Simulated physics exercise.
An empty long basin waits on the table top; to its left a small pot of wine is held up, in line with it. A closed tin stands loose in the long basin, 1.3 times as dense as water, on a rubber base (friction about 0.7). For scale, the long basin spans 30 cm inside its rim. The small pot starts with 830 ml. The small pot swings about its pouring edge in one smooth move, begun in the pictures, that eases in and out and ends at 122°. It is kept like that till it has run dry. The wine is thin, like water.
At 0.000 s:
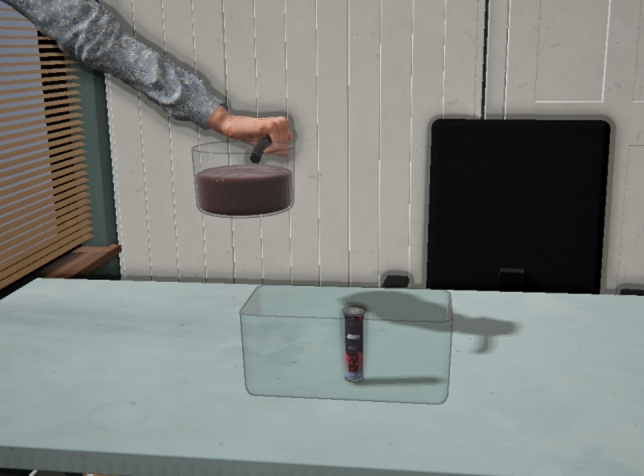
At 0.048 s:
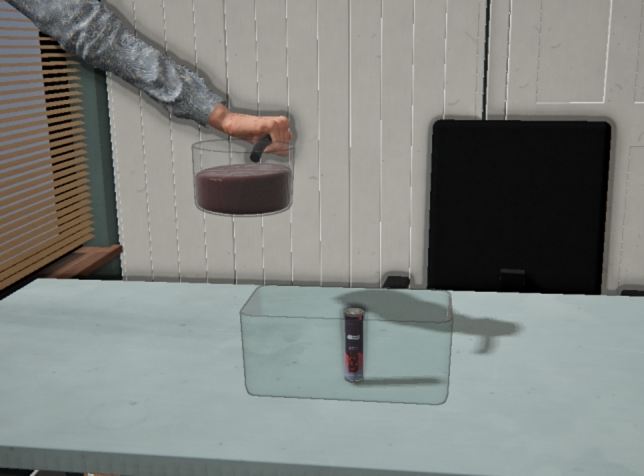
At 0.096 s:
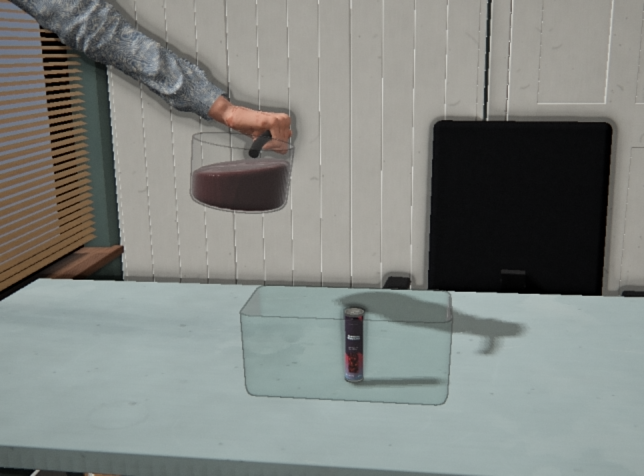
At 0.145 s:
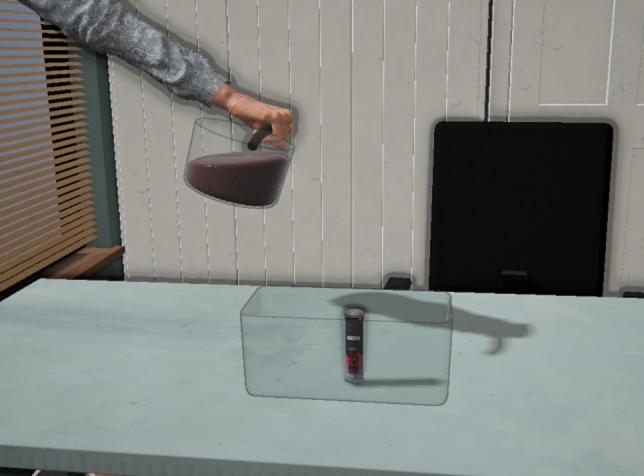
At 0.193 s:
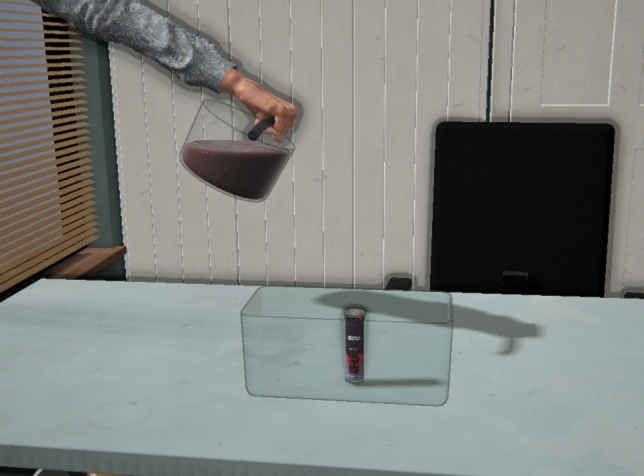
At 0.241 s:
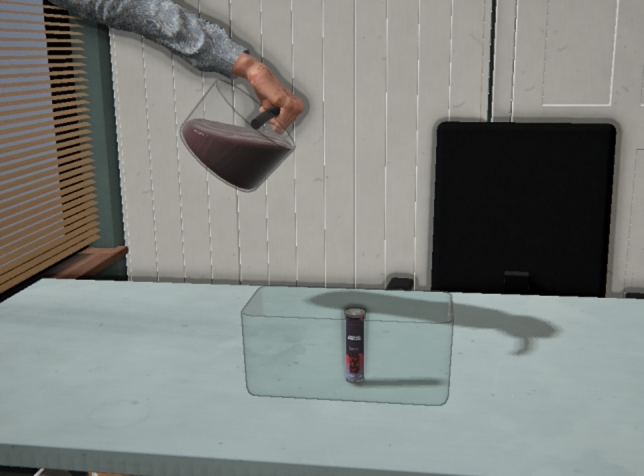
To begin with, a hand in a grey sleeve holds a small clear pot of dark red wine level, above and to the left of a long empty basin with a closed tin standing inside. The hand then tilts the pot steadily rightward, its left side rising as the wine shifts toward the right.
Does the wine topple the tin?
It falls.
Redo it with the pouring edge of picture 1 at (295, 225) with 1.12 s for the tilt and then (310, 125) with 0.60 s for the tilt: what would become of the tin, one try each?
First it remains upright; then it topples.
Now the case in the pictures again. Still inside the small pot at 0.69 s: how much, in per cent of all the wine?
About 2 per cent.
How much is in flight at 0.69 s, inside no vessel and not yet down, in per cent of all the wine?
Some 38 per cent.
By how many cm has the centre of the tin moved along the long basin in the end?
Some 8.0 cm.
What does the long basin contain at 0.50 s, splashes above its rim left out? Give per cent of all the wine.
About 0 per cent.
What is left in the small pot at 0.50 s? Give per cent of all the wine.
Near 46 in a hundred.
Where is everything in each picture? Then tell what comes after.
In the first frame, tilt 0°; pouring edge (293, 148); surface from (199, 171) to (292, 172); the long basin's rim runs from (249, 300) to (451, 306); the tin's top is at (354, 314).
In the second frame, tilt 2°; pouring edge (293, 149); surface from (199, 172) to (292, 170).
In the third frame, tilt 8°; pouring edge (293, 149); surface from (196, 169) to (290, 163).
In the fourth frame, tilt 17°; pouring edge (293, 150); surface from (191, 160) to (289, 156).
In the fifth frame, tilt 29°; pouring edge (293, 150); surface from (188, 143) to (290, 150).
In the sixth frame, tilt 42°; pouring edge (293, 150); surface from (188, 121) to (293, 144).
Then, 0.50 s in, the tilt is 114° and 46 per cent is still to pour; the tin stands where it began.
Then, 0.69 s in, the tilt is 122° and 2 per cent is still to pour; the tin stands where it began.
Then, 0.88 s in, the tilt is 122° and 0 per cent is still to pour; the tin leans 14°.
Then, 1.10 s in, the tilt is 122° and 1 per cent is still to pour; the tin lies on its side.
Finally, the tin lies on its side.
